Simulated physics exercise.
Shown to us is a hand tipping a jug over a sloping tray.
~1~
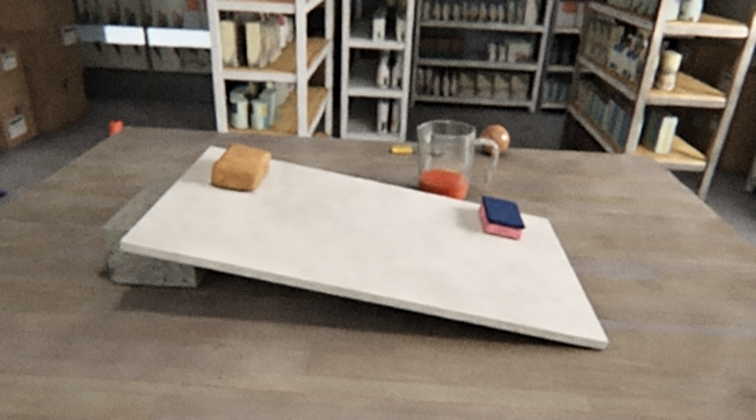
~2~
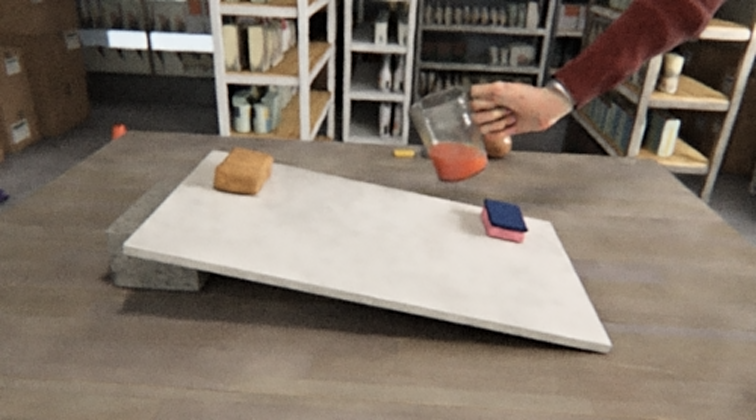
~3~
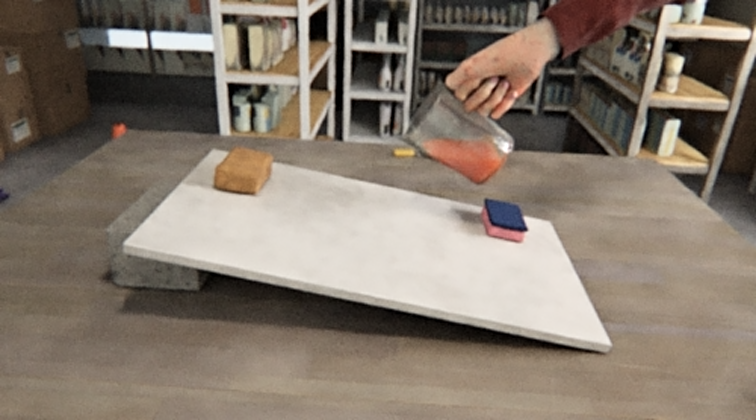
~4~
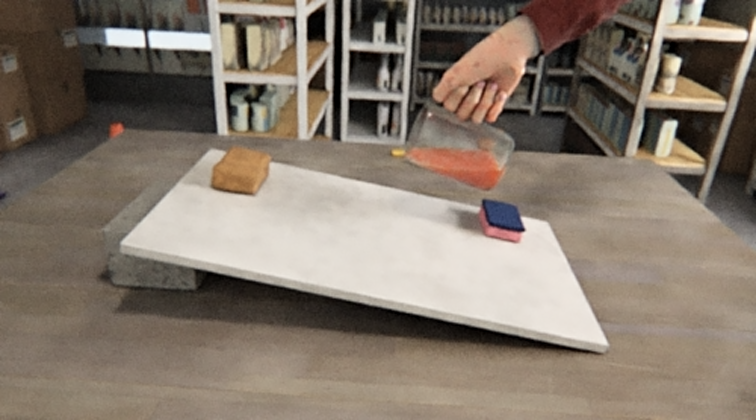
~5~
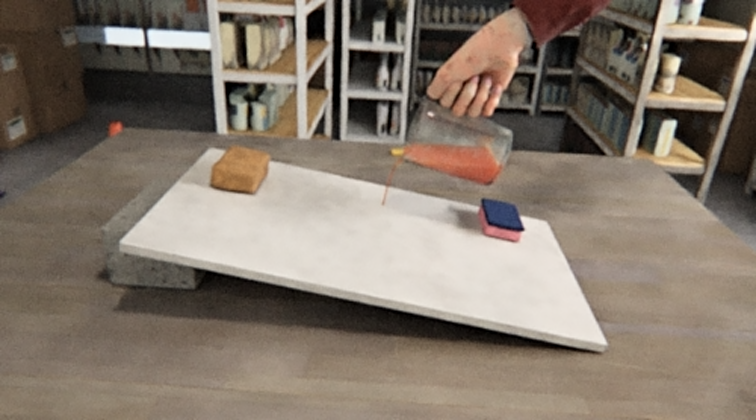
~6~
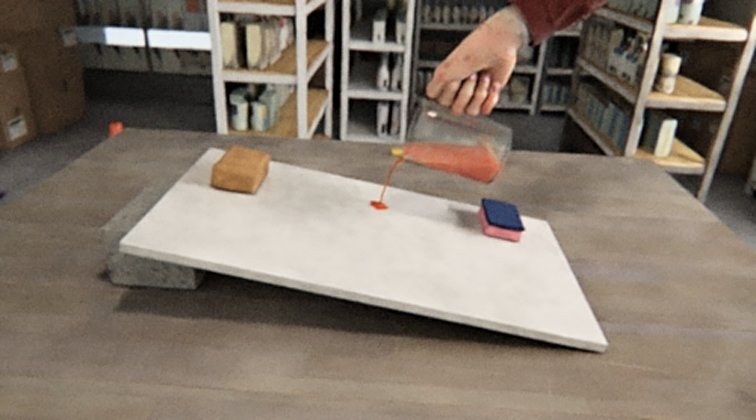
A hand lifting a glass jug of red liquid, tilting it leftward and pouring a thin stream onto a sloping white board.
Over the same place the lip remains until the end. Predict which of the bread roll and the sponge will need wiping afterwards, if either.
On the left the bread roll will not need wiping, on the right the sponge will need wiping.
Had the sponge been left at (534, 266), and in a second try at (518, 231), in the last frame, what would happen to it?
In the first try it stays dry; in the second it is reached.
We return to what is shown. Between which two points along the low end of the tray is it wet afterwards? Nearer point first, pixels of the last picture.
The wet stretch lies between (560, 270) and (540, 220).
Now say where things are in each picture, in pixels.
The tray slopes down to the right; jug (445, 162) about a quarter full; bread roll (242, 167); sponge (501, 217), in the first frame.
Jug (451, 133) tipped 20° with all of its load; bread roll (245, 171), in the second frame.
Jug (457, 135) tipped 55° with all of its load; sponge (503, 220), in the third frame.
The tray slopes down to the right; jug (456, 145) tipped 70° with all of its load; bread roll (243, 170), in the fourth frame.
The first of it lands; jug (455, 141) tipped 70° with all of its load; sponge (500, 220), in the fifth frame.
The first of it lands; jug (454, 141) tipped 75° with all of its load; bread roll (242, 169); sponge (500, 220), in the sixth frame.
Shortly, it runs down to the right; the bread roll is still dry; the sponge is still dry.
Then, it runs down to the right and off the end; the bread roll is still dry; the sponge is wet along its edge.
At the finish, it runs down to the right and off the end; the bread roll is still dry; the sponge is wet along its edge.
